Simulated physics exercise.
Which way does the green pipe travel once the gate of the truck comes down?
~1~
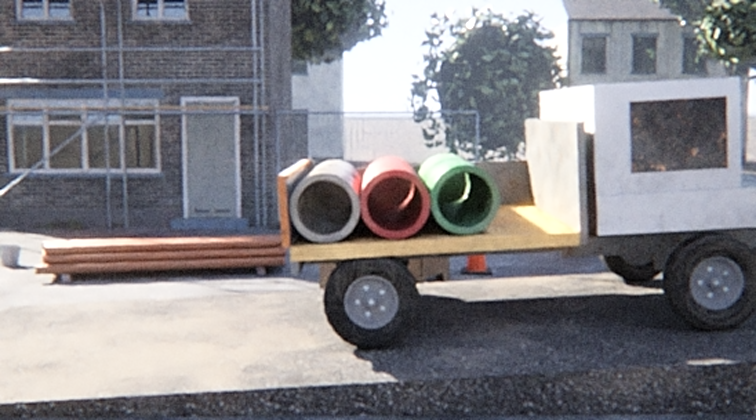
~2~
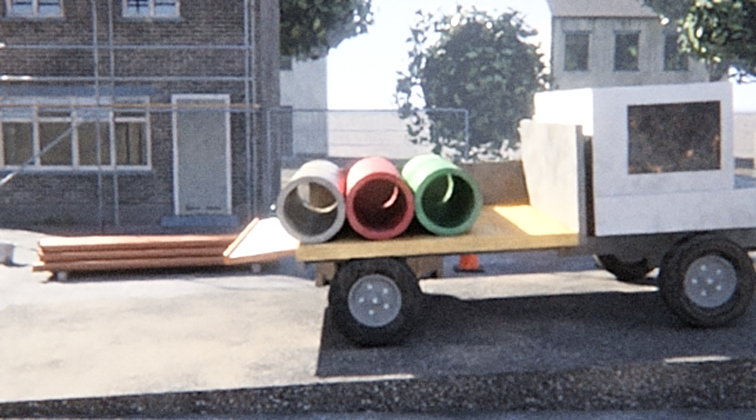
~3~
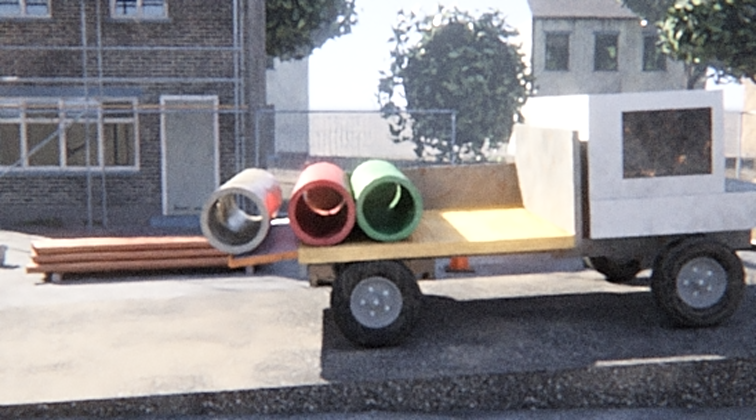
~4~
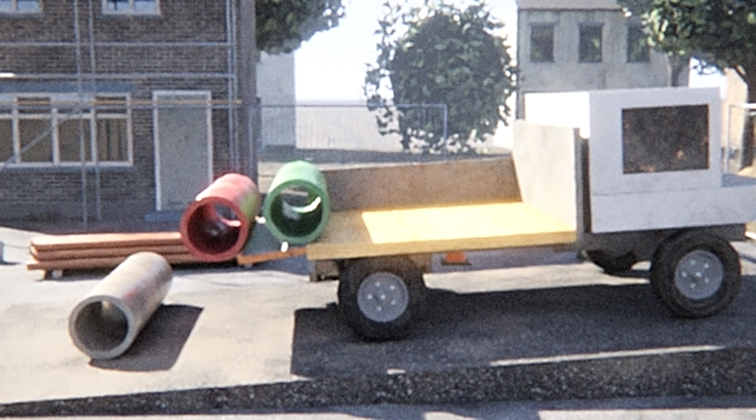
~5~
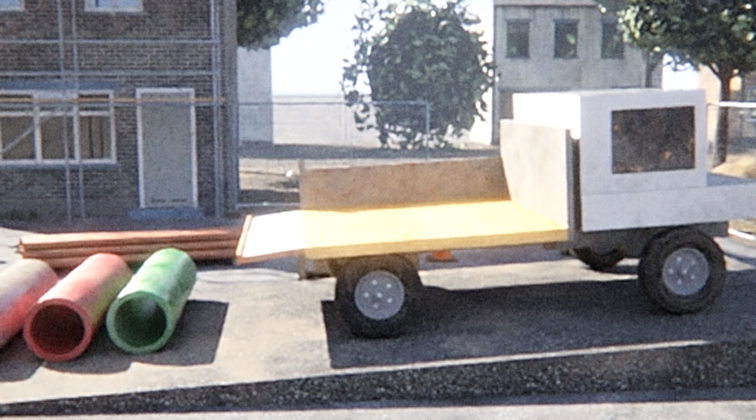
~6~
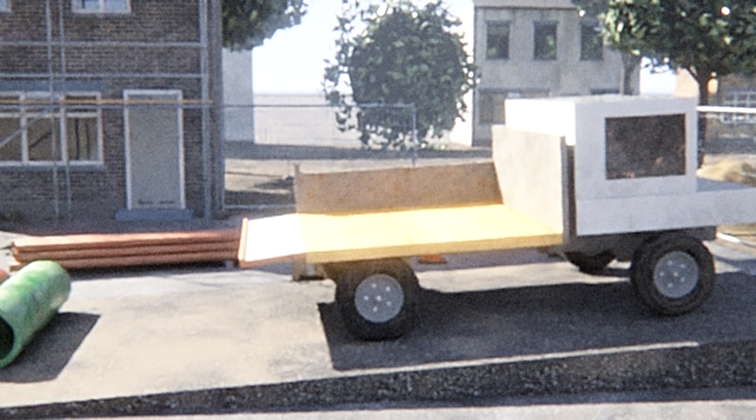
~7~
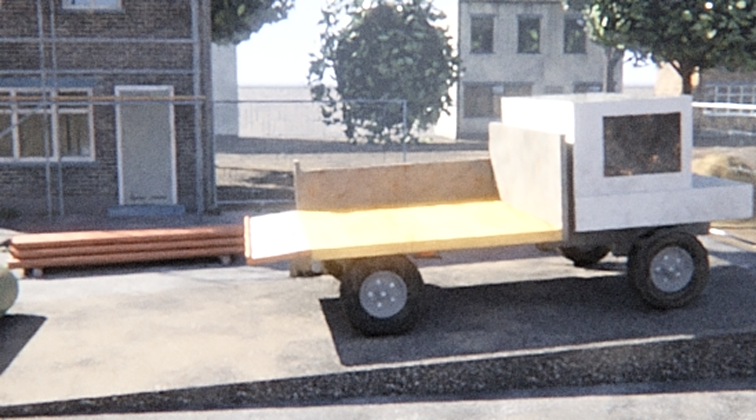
The green pipe rolls to the left, off the end of the bed and on across the ground.
